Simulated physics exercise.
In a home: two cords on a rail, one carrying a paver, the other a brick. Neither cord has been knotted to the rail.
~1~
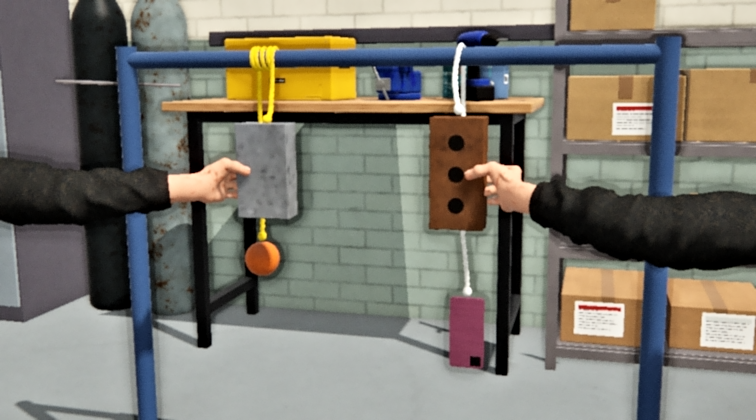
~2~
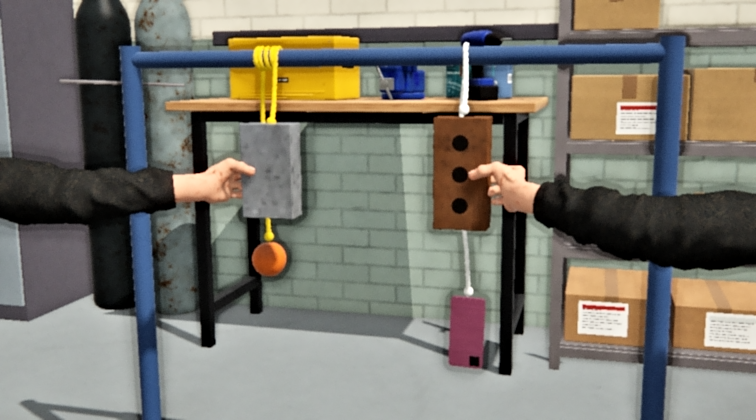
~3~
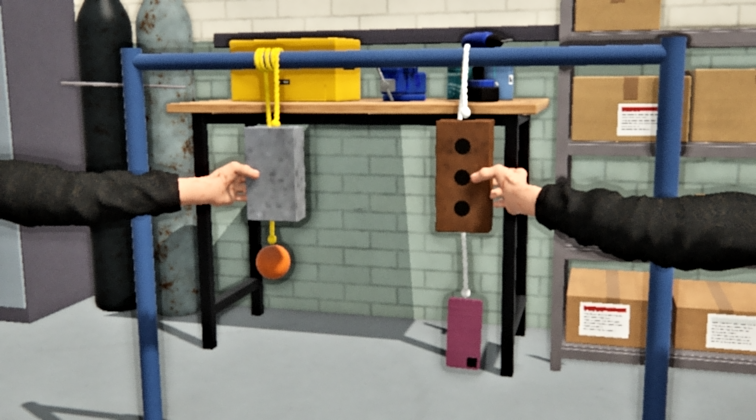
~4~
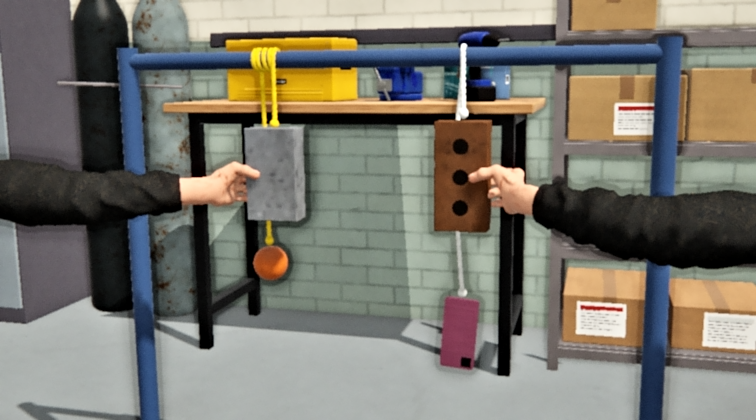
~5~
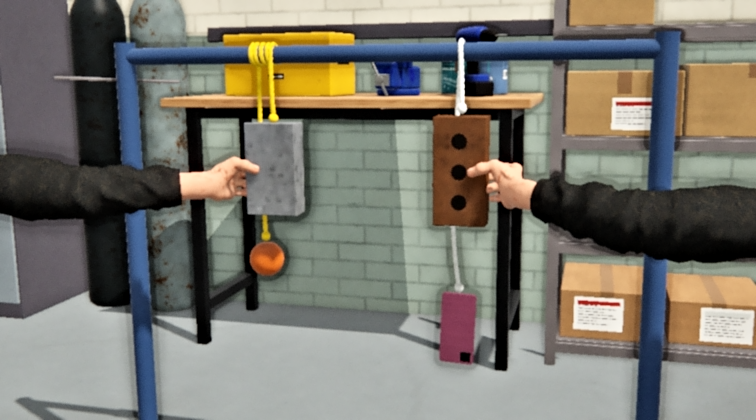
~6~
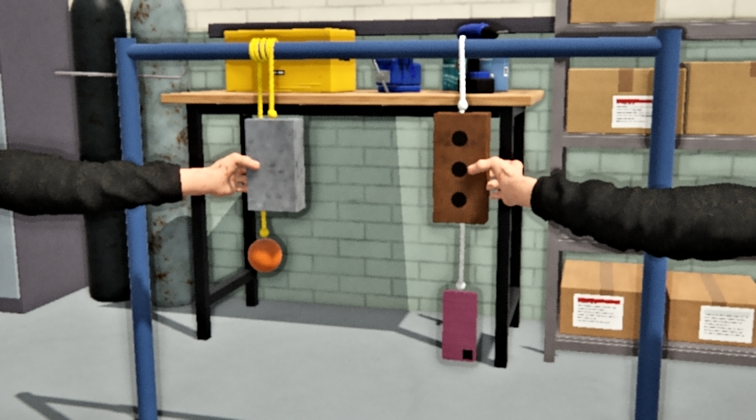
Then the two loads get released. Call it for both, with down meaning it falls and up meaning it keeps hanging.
Paver - up; brick - down.
Then, 0.46 s later than the last view, paver in the air near (274, 165); brick dropping near (458, 380).
Then, 0.76 s later than the last view, paver in the air near (273, 164); brick on the floor.
Finally, paver in the air near (273, 162); brick on the floor. The paver keeps its height and the brick runs down to the floor.
